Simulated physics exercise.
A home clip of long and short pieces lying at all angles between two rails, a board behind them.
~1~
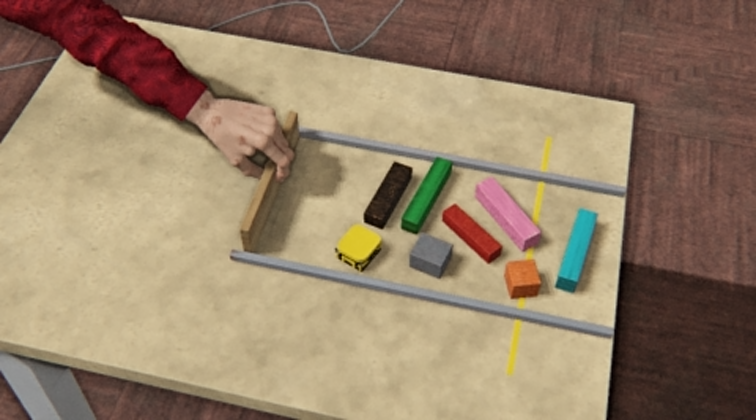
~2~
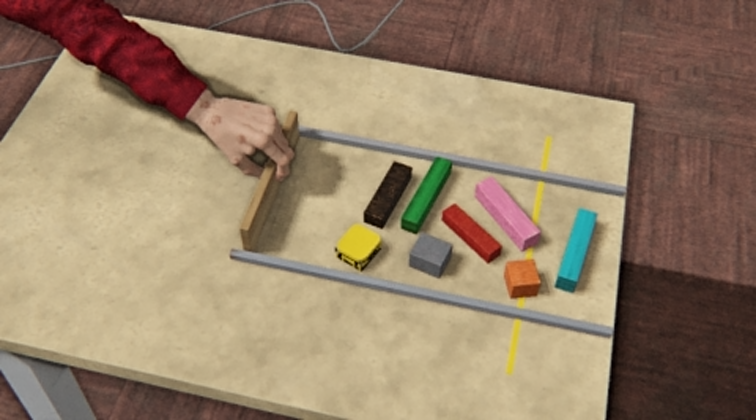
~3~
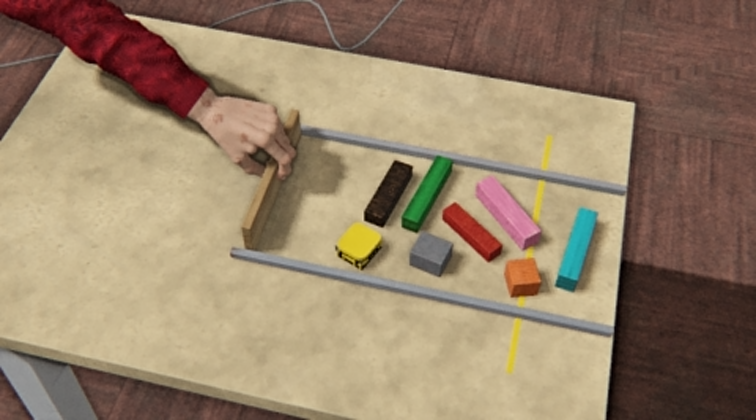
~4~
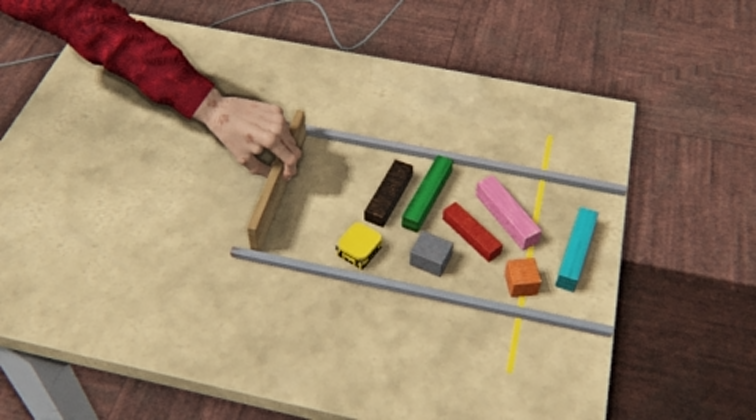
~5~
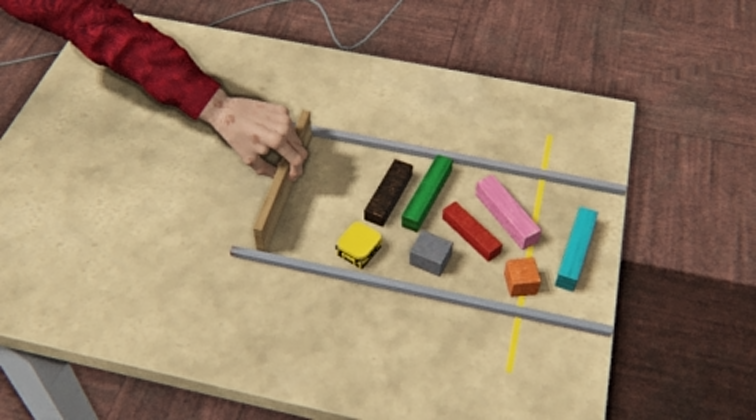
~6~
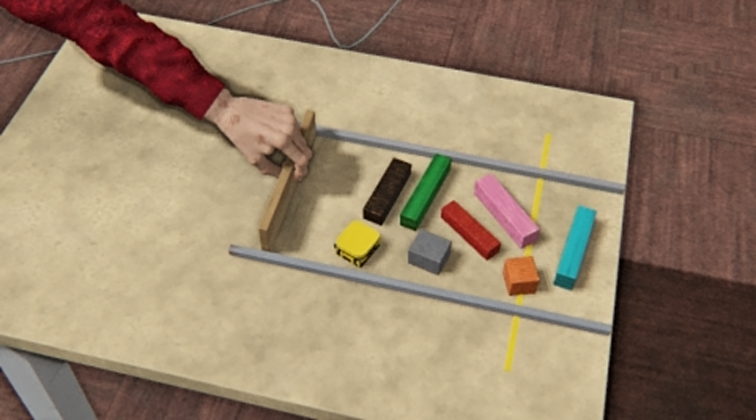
On a pale tabletop, a hand in a red sleeve holds a wooden board upright behind black, green, red, pink, turquoise, orange, grey and yellow pieces lying between two rails. The board stays nearly still at first, then the hand slides it slightly right, toward the pieces, which stay in place untouched.
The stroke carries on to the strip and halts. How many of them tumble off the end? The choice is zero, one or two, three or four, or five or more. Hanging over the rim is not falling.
The number that fall off is one or two.
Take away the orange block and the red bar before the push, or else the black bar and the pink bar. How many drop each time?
Fallen: 0, and 0 in the other try.
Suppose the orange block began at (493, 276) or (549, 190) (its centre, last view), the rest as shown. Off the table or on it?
The orange block does not fall; survives.
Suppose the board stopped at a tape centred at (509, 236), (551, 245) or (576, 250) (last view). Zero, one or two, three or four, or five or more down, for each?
For each place: Zero; just one or two; at least five.
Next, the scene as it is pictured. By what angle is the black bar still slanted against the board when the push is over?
Roughly 0° out of line.
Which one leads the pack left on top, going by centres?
The orange block.
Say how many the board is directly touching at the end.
It touches 2.
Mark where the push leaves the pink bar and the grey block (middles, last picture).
The pink bar at (603, 226), the grey block at (575, 280).
A little later, none off yet; turquoise stick at rest near (575, 247); orange block at rest near (521, 276); pink bar at rest near (506, 210).
Next, none off yet; turquoise stick at rest near (575, 247); orange block moving near (529, 280); pink bar shifted a little near (528, 215).
When it is over, the number that fall off is one or two; down, turquoise stick.
